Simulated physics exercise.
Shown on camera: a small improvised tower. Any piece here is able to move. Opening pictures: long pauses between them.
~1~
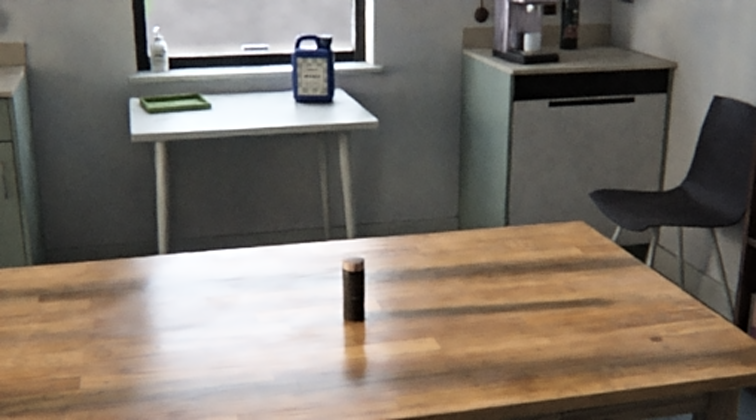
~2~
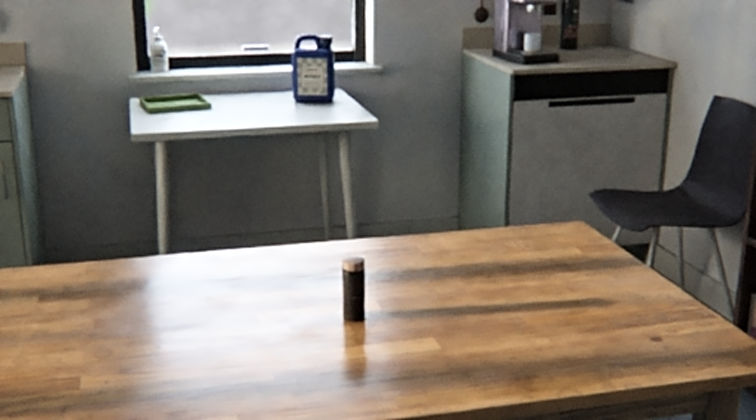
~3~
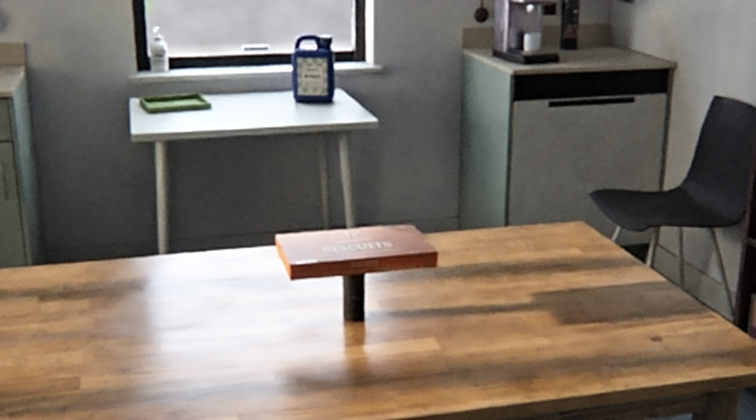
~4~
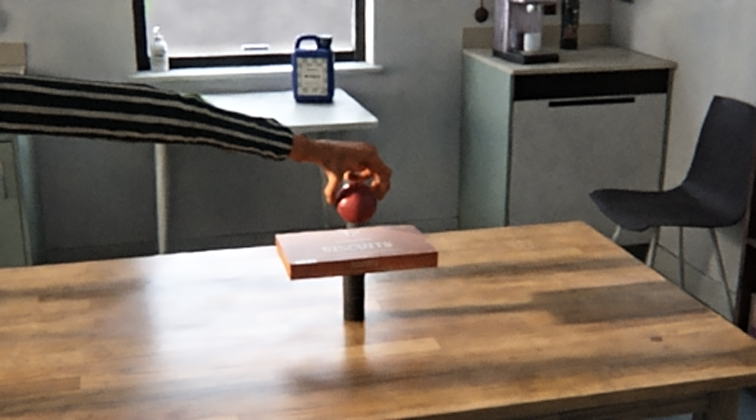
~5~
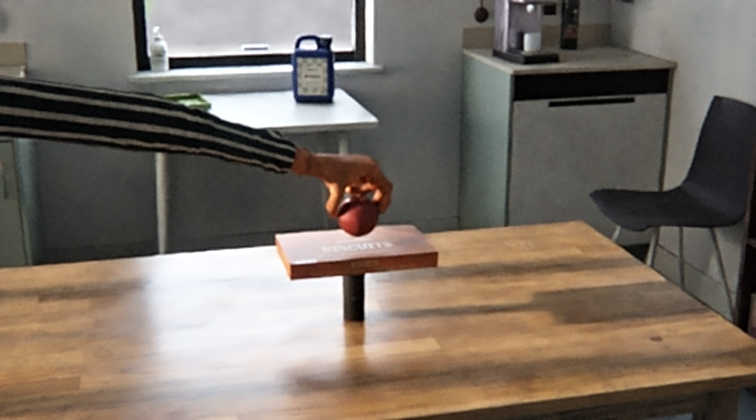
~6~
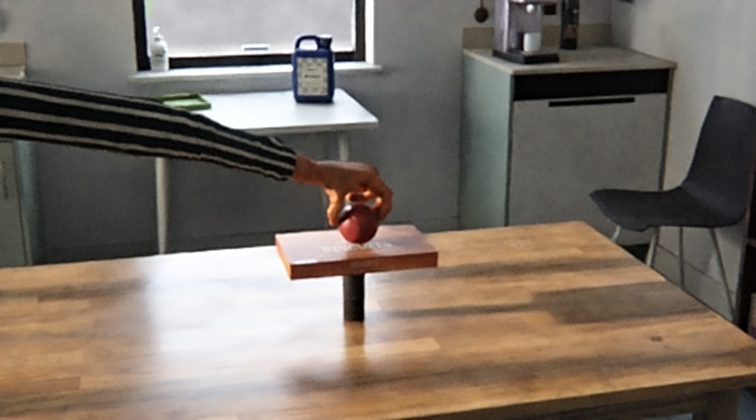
In the video, a small dark cylinder stands on a wooden table, then a flat orange biscuit packet appears balanced on top. A hand in a striped sleeve lowers a red apple onto the packet and keeps holding it.
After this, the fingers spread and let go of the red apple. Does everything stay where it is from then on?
Yes, I predict the stack will bear it.
Then, 0.30 s past the last view, nothing moves.
Then, 0.70 s past the last view, red apple resting near (358, 224).
Finally, all 3 still in place. Final places as the last picture's camera would see them, red apple near (358, 224). The stack stays up.
